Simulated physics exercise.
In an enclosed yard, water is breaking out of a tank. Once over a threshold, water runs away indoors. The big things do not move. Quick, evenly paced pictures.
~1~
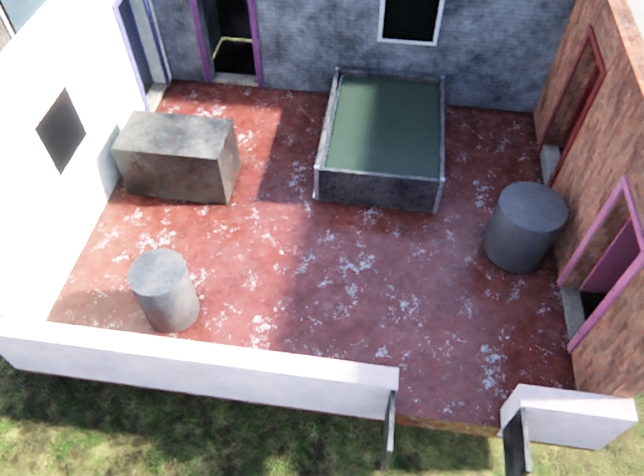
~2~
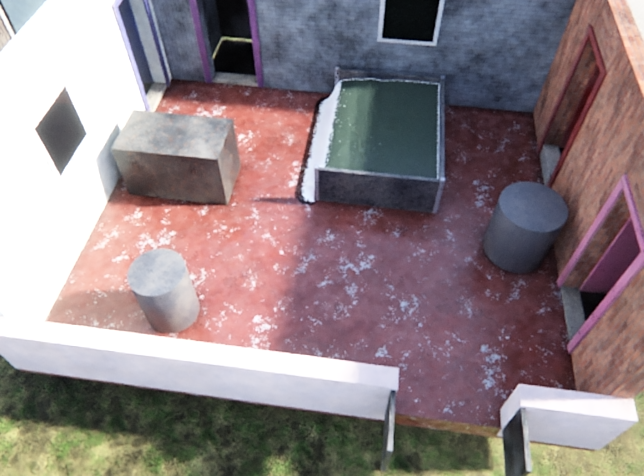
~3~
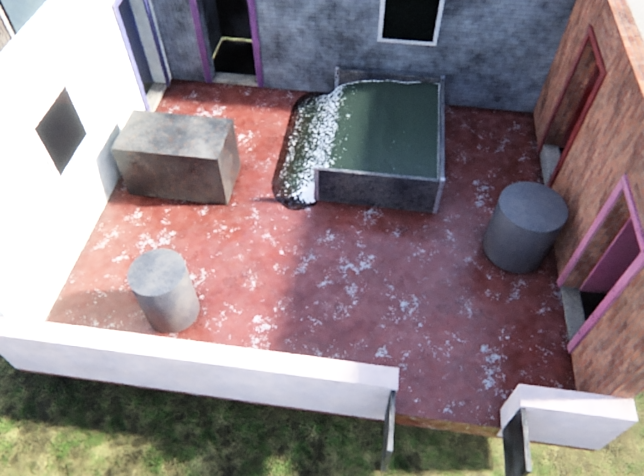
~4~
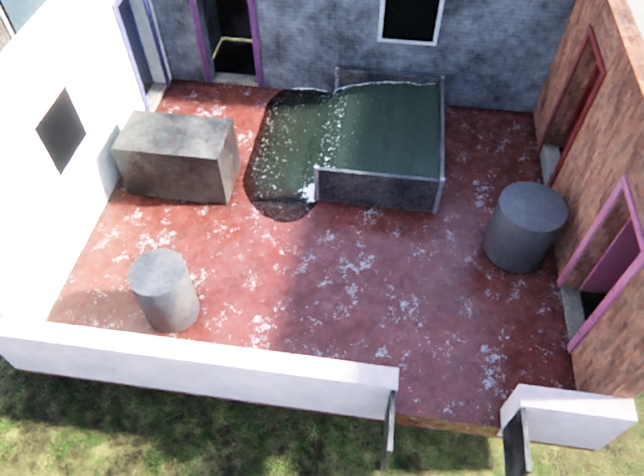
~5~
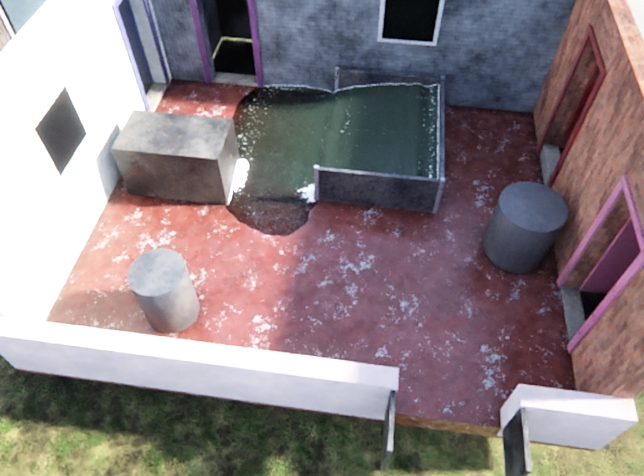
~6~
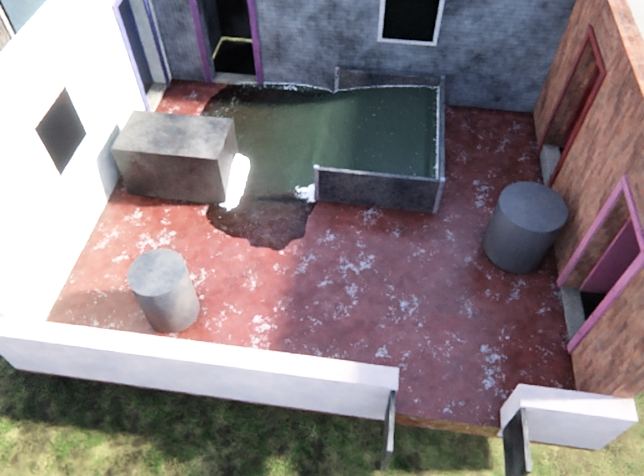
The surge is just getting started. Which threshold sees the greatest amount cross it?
The blue threshold.
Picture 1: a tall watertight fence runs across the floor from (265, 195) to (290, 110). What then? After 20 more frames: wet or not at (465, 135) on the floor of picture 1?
There: Free of water.
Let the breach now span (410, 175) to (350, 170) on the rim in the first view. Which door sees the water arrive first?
Answer: The pink door.
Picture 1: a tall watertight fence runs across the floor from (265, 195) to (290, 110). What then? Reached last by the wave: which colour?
It's the door marked pink.
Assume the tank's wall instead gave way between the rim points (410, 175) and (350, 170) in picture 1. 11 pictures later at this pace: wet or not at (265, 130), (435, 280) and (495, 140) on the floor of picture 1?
The first spot is left untouched, the second soaked through, the third left untouched.
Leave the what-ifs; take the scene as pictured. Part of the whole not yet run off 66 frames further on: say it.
Estimate: Close to 76 %.
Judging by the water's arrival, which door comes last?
That would be the red door.
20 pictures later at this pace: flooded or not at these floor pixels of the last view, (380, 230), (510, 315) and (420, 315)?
The first spot is spared, the second spared and the third spared.
A moment on, water covers 30 % of the floor; red door not reached, purple door wet at the sill, nothing in, blue door some in, pink door not reached.
Next, water covers 40 % of the floor; red door not reached, purple door a trickle in, blue door a lot in, pink door not reached.
Then, water covers 55 % of the floor; red door not reached, purple door some in, blue door a lot in, pink door not reached.
Later, water covers 75 % of the floor; red door not reached, purple door a lot in, blue door a lot in, pink door wet at the sill, nothing in.
In the end, water covers 85 % of the floor; red door wet at the sill, nothing in, purple door a lot in, blue door a lot in, pink door some in; the blue door has let in the most.
